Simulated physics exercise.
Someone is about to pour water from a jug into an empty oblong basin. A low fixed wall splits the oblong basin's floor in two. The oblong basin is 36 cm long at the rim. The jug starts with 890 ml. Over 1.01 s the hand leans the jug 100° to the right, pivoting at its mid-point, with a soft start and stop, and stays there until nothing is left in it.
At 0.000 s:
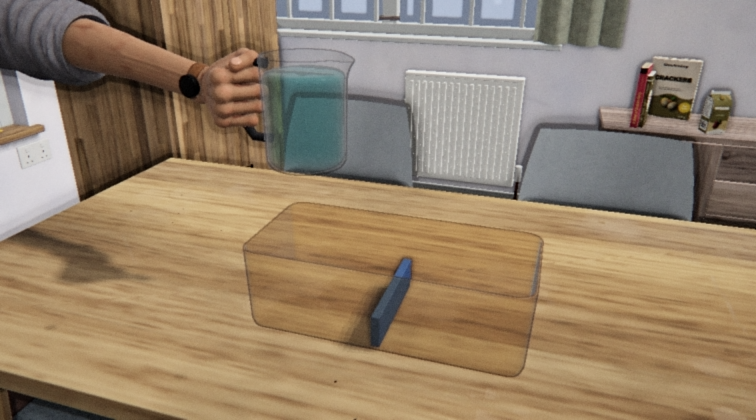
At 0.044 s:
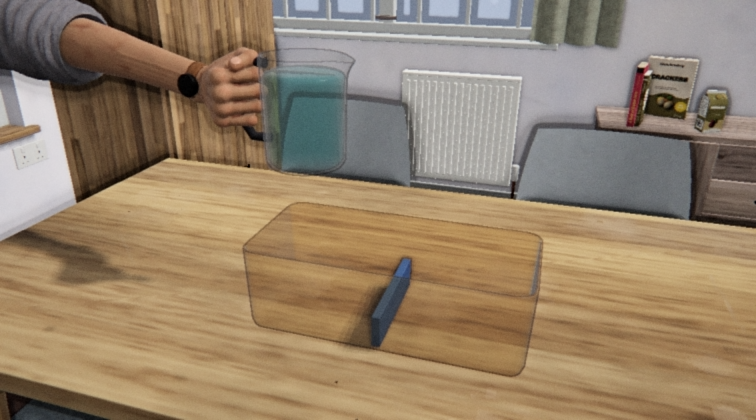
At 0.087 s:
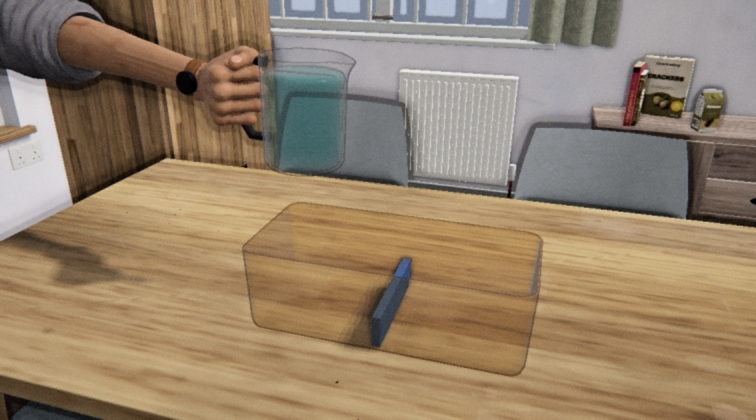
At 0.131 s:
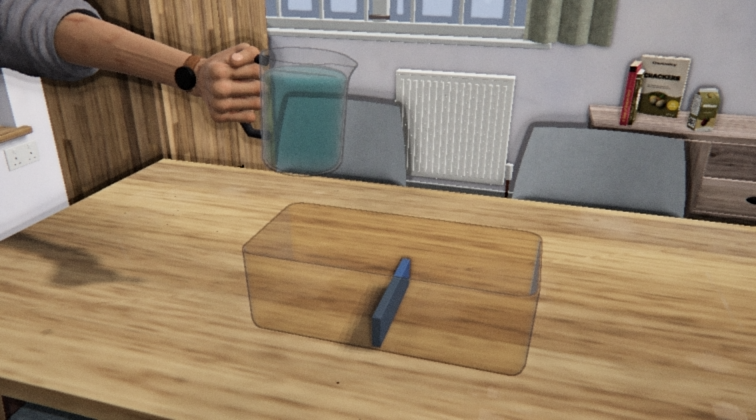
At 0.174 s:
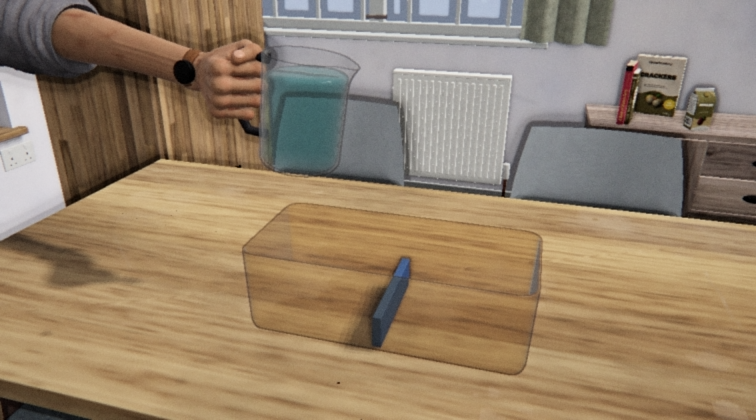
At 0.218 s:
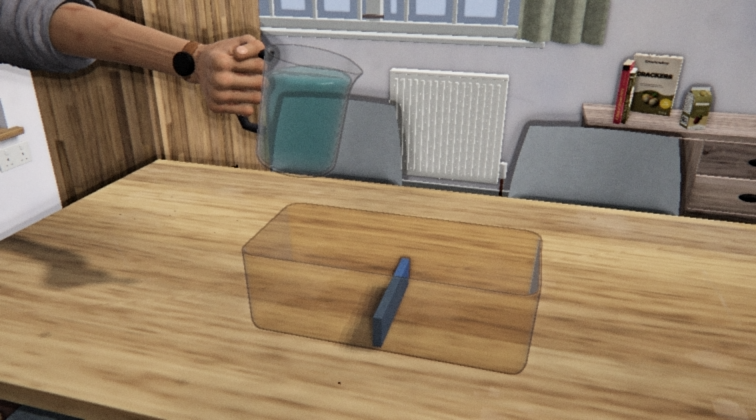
A hand slowly leans a jug of teal water slightly right above an empty clear basin.
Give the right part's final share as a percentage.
Roughly 95 per cent is past the wall.
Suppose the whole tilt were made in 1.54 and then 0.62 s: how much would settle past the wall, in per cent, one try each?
First 95, then 90 per cent.
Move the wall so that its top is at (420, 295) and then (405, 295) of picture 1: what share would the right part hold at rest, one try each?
First 65, then 85 per cent.
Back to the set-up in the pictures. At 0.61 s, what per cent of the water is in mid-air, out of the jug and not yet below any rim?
Some 14 per cent.
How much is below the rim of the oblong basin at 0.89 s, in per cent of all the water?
Some 36 per cent.
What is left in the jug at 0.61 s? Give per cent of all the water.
About 86 per cent.
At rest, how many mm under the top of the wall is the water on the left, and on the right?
Some 44 mm on the left and 16 mm on the right.
Then, 0.61 s in, the tilt is 65° and 85 per cent is still to pour, 0 is left of the wall and 1 right of it.
Then, 0.89 s in, the tilt is 97° and 40 per cent is still to pour, 1 is left of the wall and 35 right of it.
Then, 1.19 s in, the tilt is 100° and 8 per cent is still to pour, 2 is left of the wall and 82 right of it.
Then, 1.51 s in, the tilt is 100° and 1 per cent is still to pour, 3 is left of the wall and 94 right of it.
Finally, 4 per cent lies left of the wall, 95 right of it and 1 outside.
